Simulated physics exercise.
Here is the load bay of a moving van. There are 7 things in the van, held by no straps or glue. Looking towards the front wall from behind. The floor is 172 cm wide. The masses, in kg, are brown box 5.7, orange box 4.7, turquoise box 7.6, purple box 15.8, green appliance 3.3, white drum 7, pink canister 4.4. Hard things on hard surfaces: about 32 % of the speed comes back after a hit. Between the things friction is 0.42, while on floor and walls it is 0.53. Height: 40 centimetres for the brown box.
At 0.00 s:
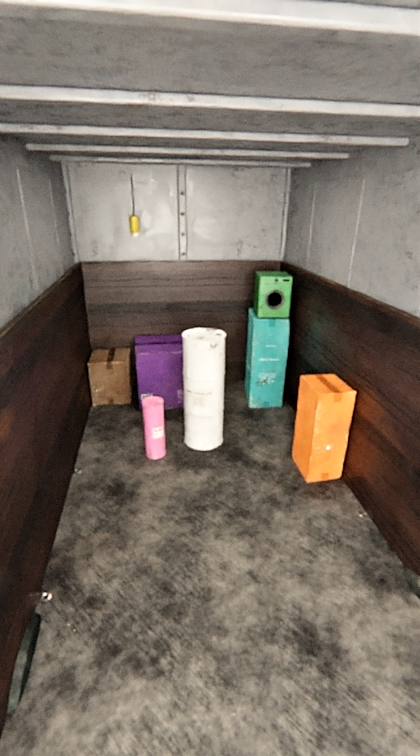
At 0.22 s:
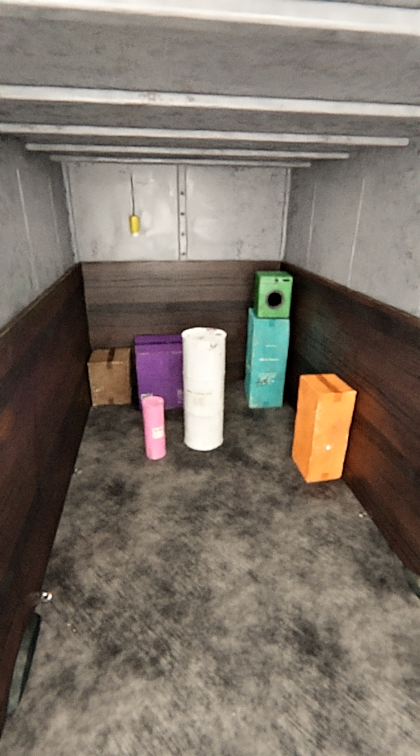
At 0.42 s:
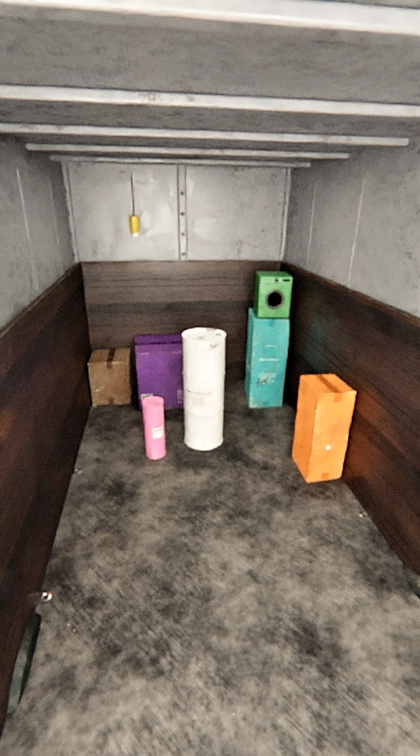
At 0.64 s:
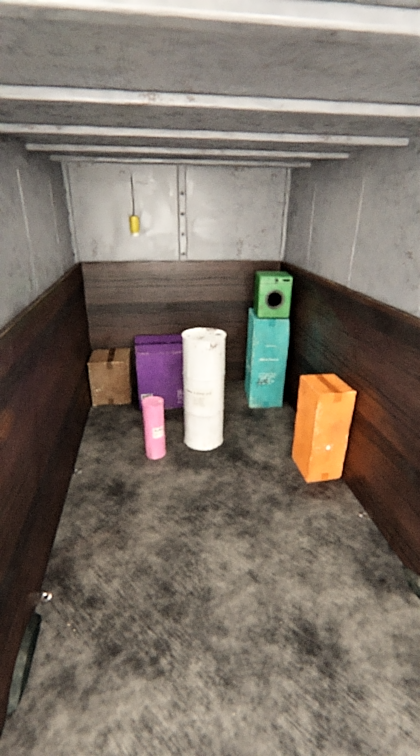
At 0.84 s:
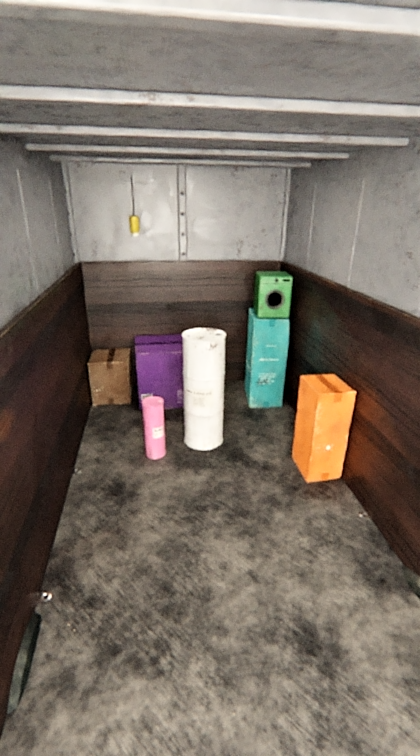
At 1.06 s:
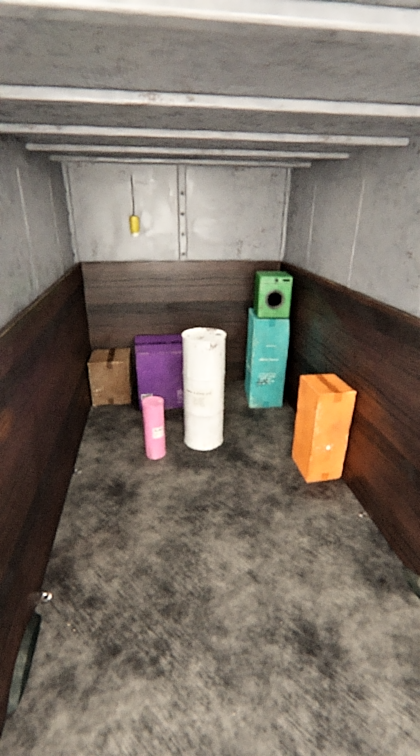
Load bay of a van with boxes, a white drum, a pink canister and a green appliance atop a turquoise box, all staying still.
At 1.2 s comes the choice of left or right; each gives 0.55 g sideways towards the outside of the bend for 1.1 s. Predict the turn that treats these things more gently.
The turn to the left.
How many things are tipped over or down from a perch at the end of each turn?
If it goes left, 2; if it goes right, 5.
Turning left. Around 1.86 s, load feels 0.55 g right; brown box shifted 2 cm near (114, 376); pink canister at 52° to upright; white drum at 28° to upright.
Around 2.26 s, load feels 0.10 g right; brown box shifted 5 cm near (118, 375); pink canister on its side; white drum at 73° to upright.
Finally (3.7 s), on their side or leaning hard in the van, white drum and pink canister; the other 5 still in place (within 15 cm). Final places as that camera would see them, brown box near (118, 375), orange box near (321, 428).
Turning right instead, orange box, turquoise box, green appliance, white drum and pink canister tipped over or down from a perch, 5 of 7 in all.
